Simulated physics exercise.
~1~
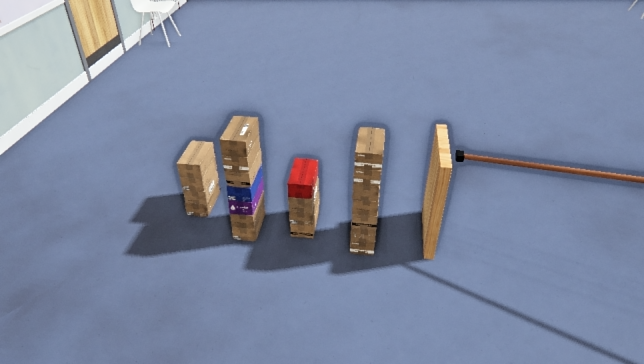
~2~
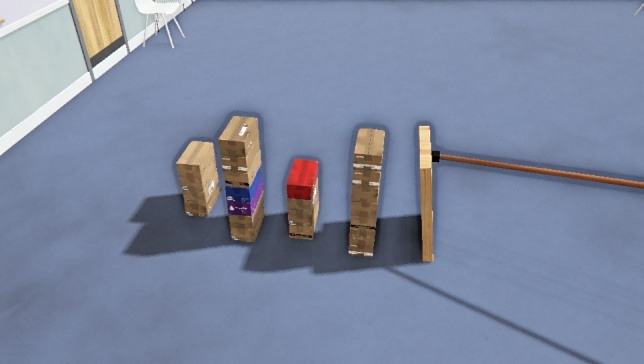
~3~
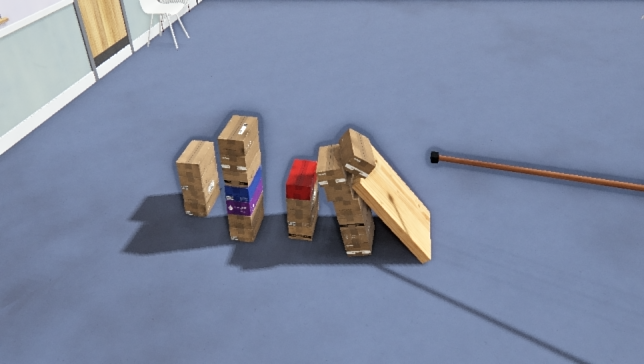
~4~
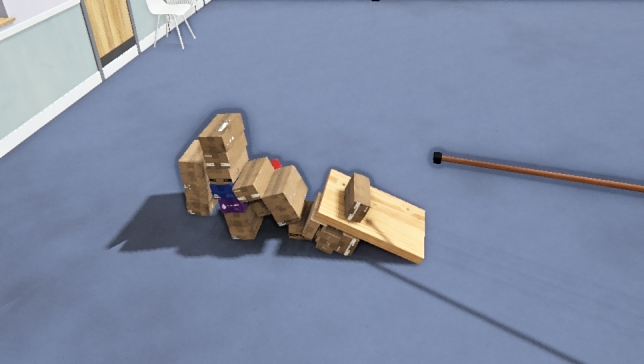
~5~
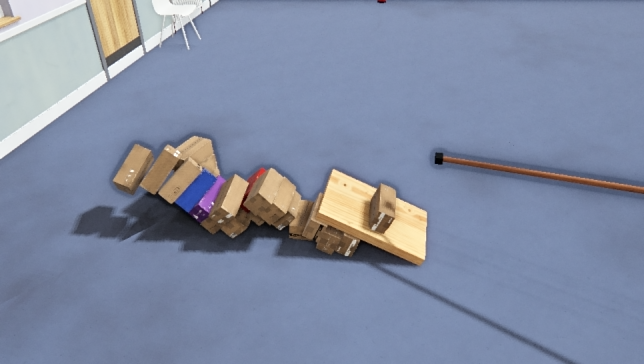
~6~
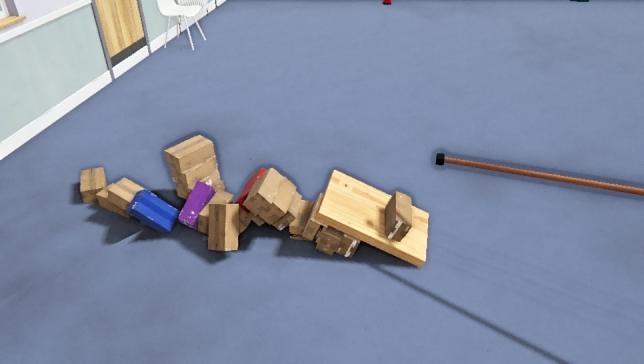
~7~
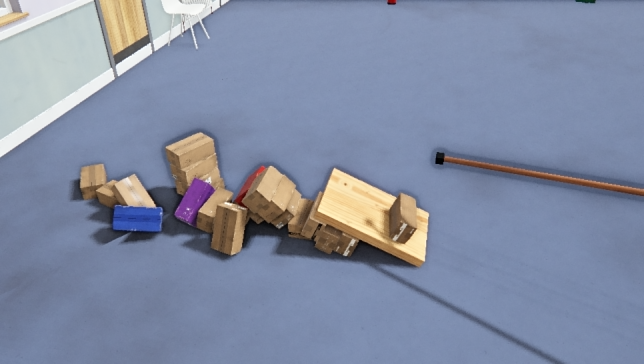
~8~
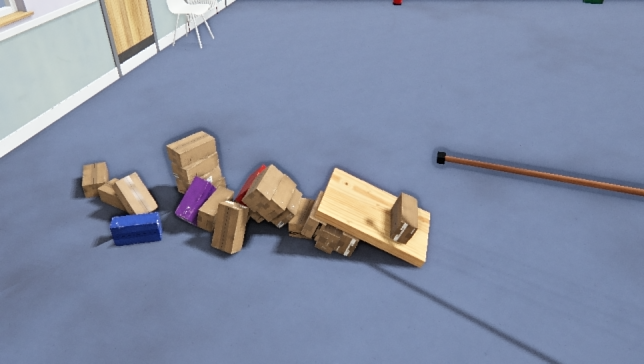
A brown pole with a black tip pushes an upright wooden board leftward on a blue-grey floor, seen from above, with a pale wall, door and white chair at upper left. Left of the board stand four columns of brown boxes, one topped with red and another holding blue and purple boxes midway. The board tips left into the nearest column, which topples into the red-topped one. The collapse spreads left, spilling the farther columns. The blue box tumbles toward the viewer and lands on the floor, the purple and red ones lie tilted in the heap, and the board rests slanted on fallen boxes.
